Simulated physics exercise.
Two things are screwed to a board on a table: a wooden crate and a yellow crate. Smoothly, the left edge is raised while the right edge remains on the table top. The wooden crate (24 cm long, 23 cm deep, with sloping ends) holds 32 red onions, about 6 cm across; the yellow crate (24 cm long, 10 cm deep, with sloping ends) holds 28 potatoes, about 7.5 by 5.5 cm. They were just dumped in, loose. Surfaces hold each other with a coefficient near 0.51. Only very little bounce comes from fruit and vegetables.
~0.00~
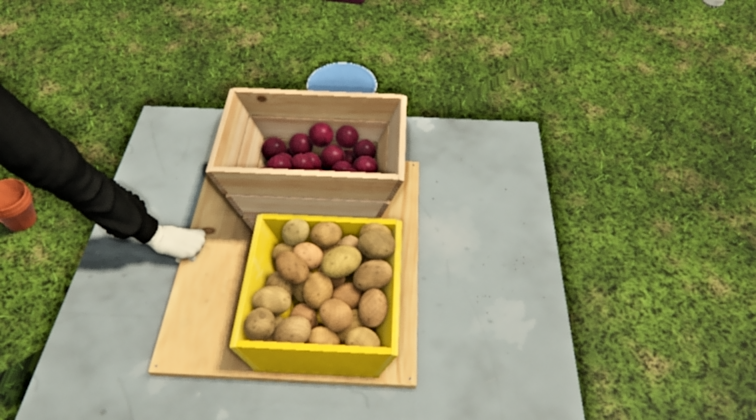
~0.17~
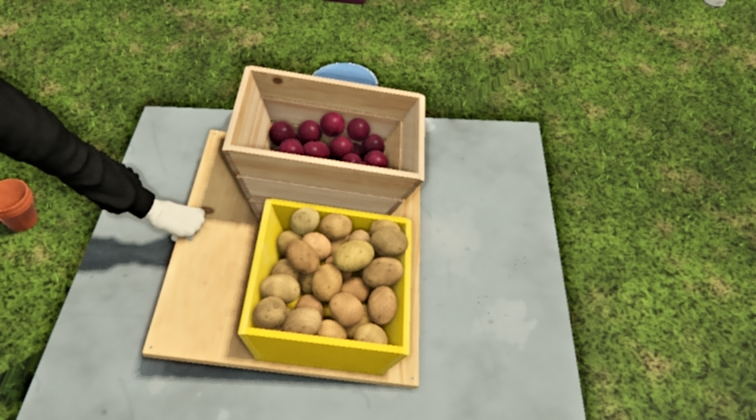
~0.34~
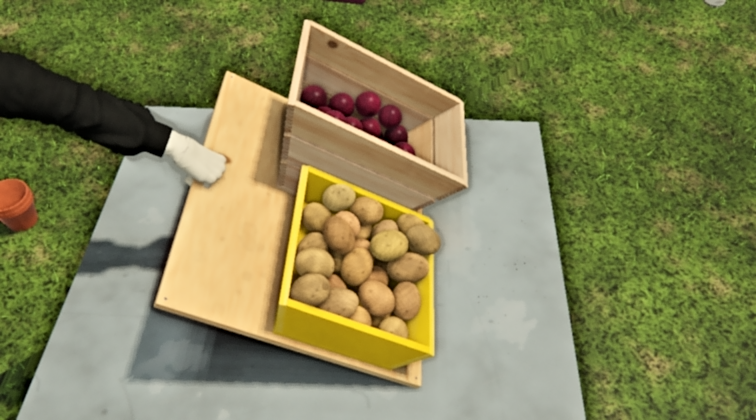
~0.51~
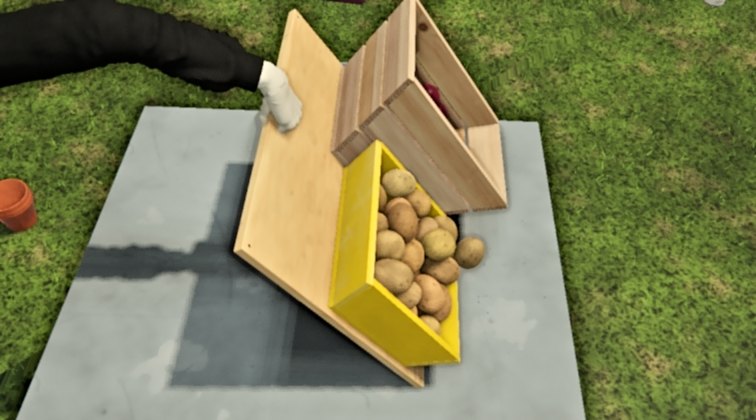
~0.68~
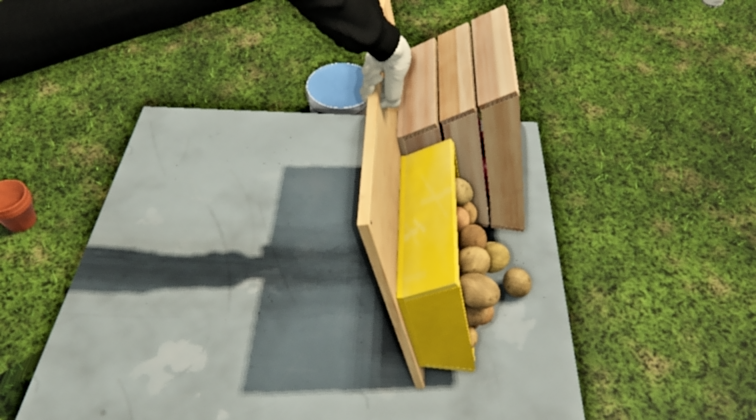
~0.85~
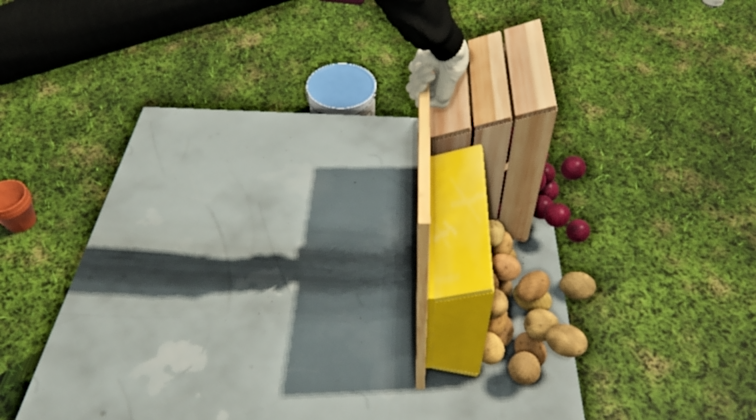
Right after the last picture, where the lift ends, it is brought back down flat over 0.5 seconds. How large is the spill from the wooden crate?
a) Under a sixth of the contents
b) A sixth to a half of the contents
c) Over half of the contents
The answer is c.
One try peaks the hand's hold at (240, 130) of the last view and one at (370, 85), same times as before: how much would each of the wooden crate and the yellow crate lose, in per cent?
Wooden crate: 0 %, then 50 %; yellow crate: 10 %, then 60 %.
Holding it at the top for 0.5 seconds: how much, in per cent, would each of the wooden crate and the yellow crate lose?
In that case you'd see wooden crate shed 100 percent of its load and yellow crate shed 100 percent.
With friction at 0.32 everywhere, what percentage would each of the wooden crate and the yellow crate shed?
Wooden crate 90, yellow crate 100 per cent.
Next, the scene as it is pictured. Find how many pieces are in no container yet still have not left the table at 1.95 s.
Count: Around 16.
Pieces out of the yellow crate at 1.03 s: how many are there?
Yellow crate: Roughly 20 out by then.
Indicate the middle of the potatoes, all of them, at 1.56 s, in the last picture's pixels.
In the last view, the centre sits near (514, 303).
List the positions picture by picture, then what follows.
In the first picture (we follow the rim corner now nearest the camera), wooden crate at (398, 177); yellow crate at (392, 351); tilt 0°; nothing out yet.
In the second picture, wooden crate at (419, 176); yellow crate at (403, 350); tilt 9°.
In the third picture, wooden crate at (464, 182); yellow crate at (430, 350); tilt 31°.
In the fourth picture, wooden crate at (507, 202); yellow crate at (459, 357); tilt 56°.
In the fifth picture, wooden crate at (525, 226); yellow crate at (475, 366); tilt 78°; 3 out, the lowest potato at (517, 283).
In the sixth picture, wooden crate at (528, 237); yellow crate at (479, 371); tilt 87°; 22 out, the lowest onion at (578, 231).
After 1.03 s, tilt 61°; 20 of 32 out of the wooden crate and 19 of 28 out of the yellow crate.
After 1.25 s, tilt 9°; 26 of 32 out of the wooden crate and 24 of 28 out of the yellow crate.
After 1.56 s, tilt 0°; 26 of 32 out of the wooden crate and 24 of 28 out of the yellow crate.
When it is over (at 1.95 s), 26 of 32 out of the wooden crate and 24 of 28 out of the yellow crate. Asked share, 26 of 32, 81 per cent.
